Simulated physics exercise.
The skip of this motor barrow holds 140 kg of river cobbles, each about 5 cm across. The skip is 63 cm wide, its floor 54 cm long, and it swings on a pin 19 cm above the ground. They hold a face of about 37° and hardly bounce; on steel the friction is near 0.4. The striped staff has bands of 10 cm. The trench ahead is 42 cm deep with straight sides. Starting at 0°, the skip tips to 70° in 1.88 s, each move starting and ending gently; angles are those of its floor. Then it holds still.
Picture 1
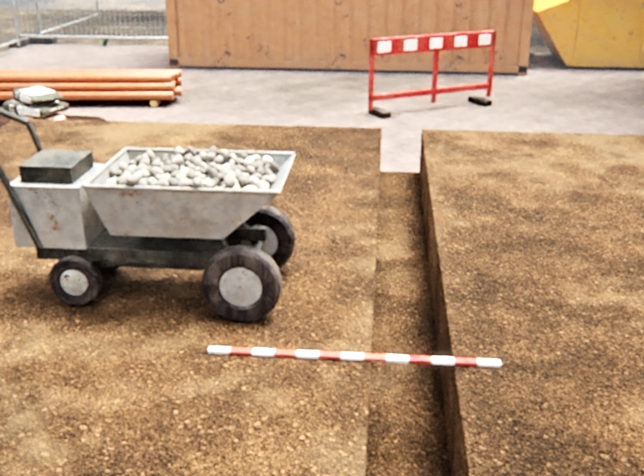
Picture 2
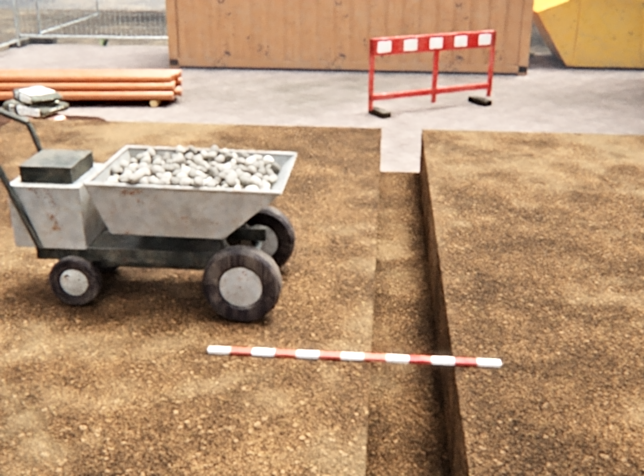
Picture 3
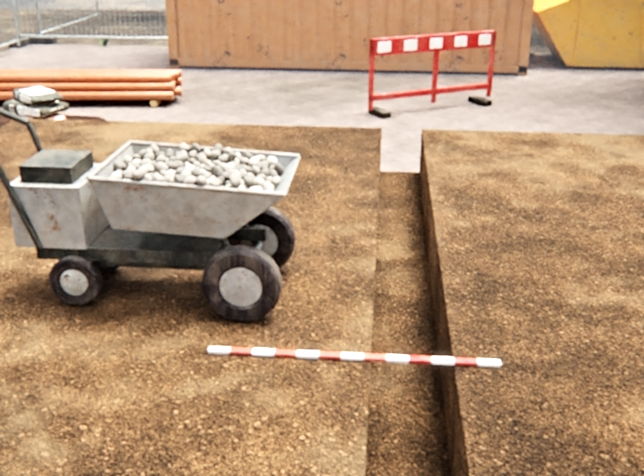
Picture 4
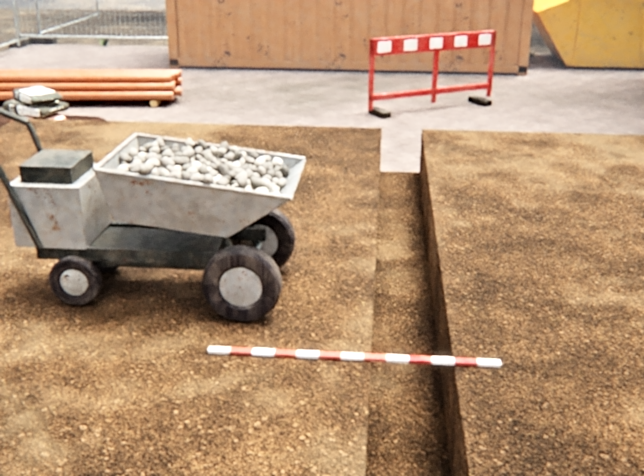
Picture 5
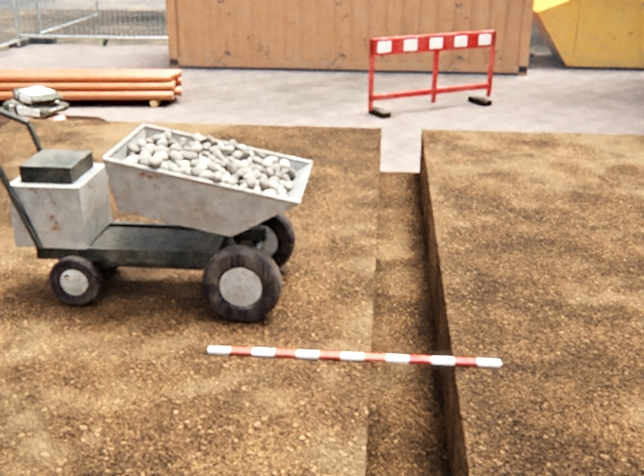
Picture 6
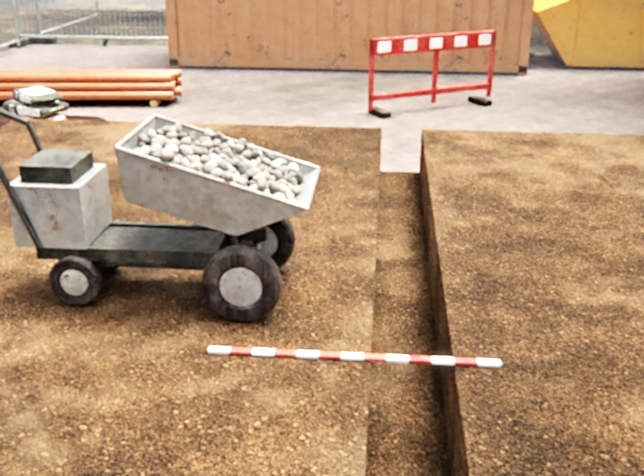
A grey motor barrow with a skip full of pale, rounded stones stands at left on brown earth, seen from slightly above and from the side. A straight-sided trench runs to its right, with a red-and-white striped staff across the foreground, a matching barrier, orange pipes and a wooden wall behind. The skip tilts gradually, its rear rising and its lip dipping rightward, while wheels and camera stay still.
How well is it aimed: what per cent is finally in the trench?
Close to 98 in a hundred.
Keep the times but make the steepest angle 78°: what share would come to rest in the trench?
It would be near 90 per cent.
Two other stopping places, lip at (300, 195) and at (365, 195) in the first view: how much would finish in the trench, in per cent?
First some 100, then 30 per cent.
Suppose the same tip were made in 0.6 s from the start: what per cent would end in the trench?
It would be near 95 per cent.
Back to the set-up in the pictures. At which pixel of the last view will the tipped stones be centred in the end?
Near (408, 356).
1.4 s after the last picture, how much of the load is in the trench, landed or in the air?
Some 70 per cent.
Then, 0.8 s after the last picture the floor is at 59°, 97 % in the skip, 3 % short of the trench, 1 % in the trench; the foremost stones are at (378, 279).
Then, 1.4 s after the last picture the floor is at 70°, 23 % in the skip, 5 % short of the trench, 72 % in the trench; the foremost stones are at (438, 353).
Then, 1.7 s after the last picture the floor is at 70°, 4 % in the skip, 4 % short of the trench, 93 % in the trench; the foremost stones are at (438, 364).
Then, 3.7 s after the last picture the floor is at 70°, 0 % in the skip, 2 % short of the trench, 98 % in the trench; the foremost stones are at (439, 378).
